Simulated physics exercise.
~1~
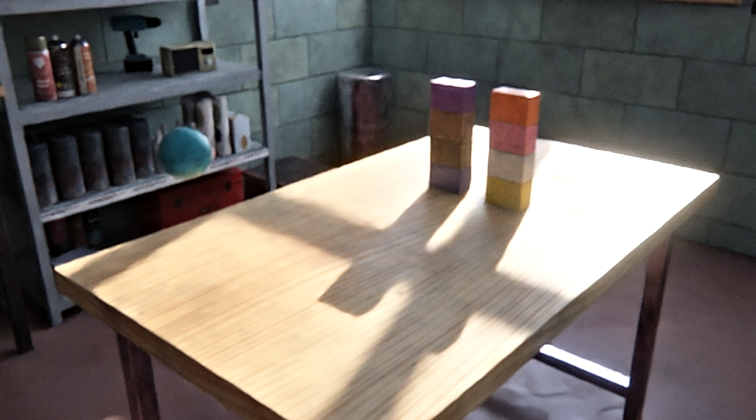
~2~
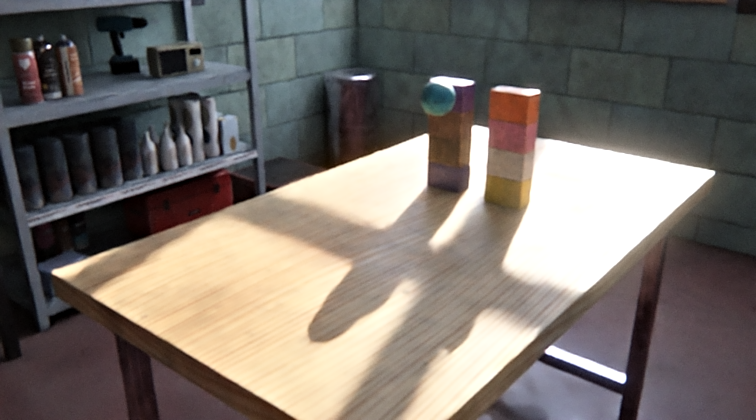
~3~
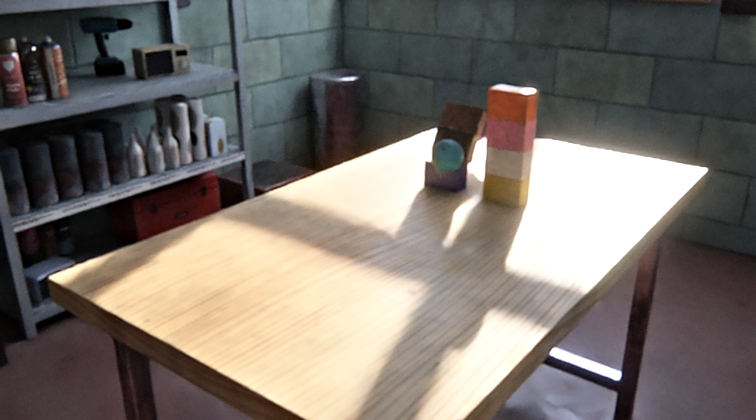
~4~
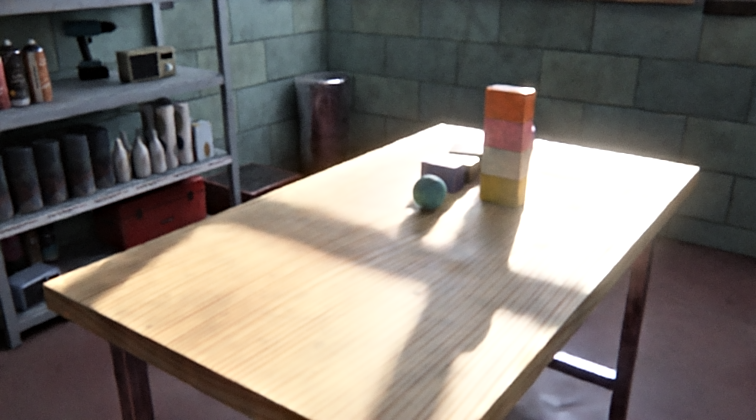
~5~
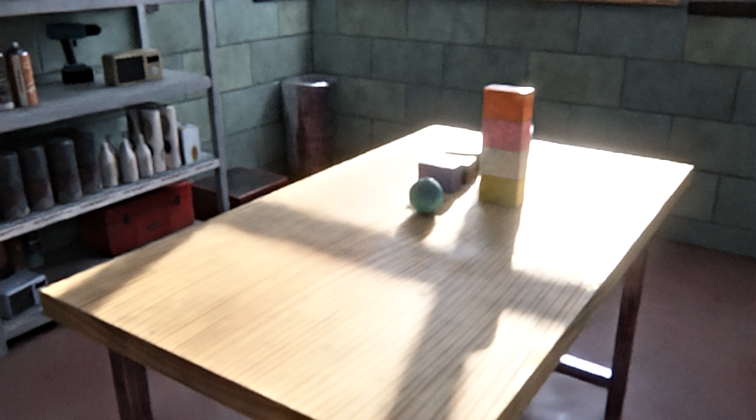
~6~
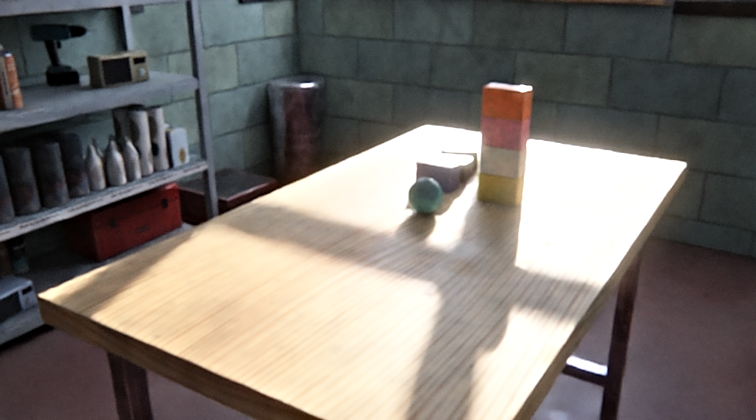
A pale wooden table fills a workshop with green block walls, seen from slightly above as the view drifts gently sideways, with grey shelves of cans and bottles at the left. Two block stacks stand near the far end, the right one orange, pink, white and yellow from the top. A turquoise ball flies in from the left and strikes the upper part of the left stack. Its upper blocks tilt and topple while the ball drops to the table. The ball settles beside the low, fallen blocks, and the right stack still stands, orange on top.
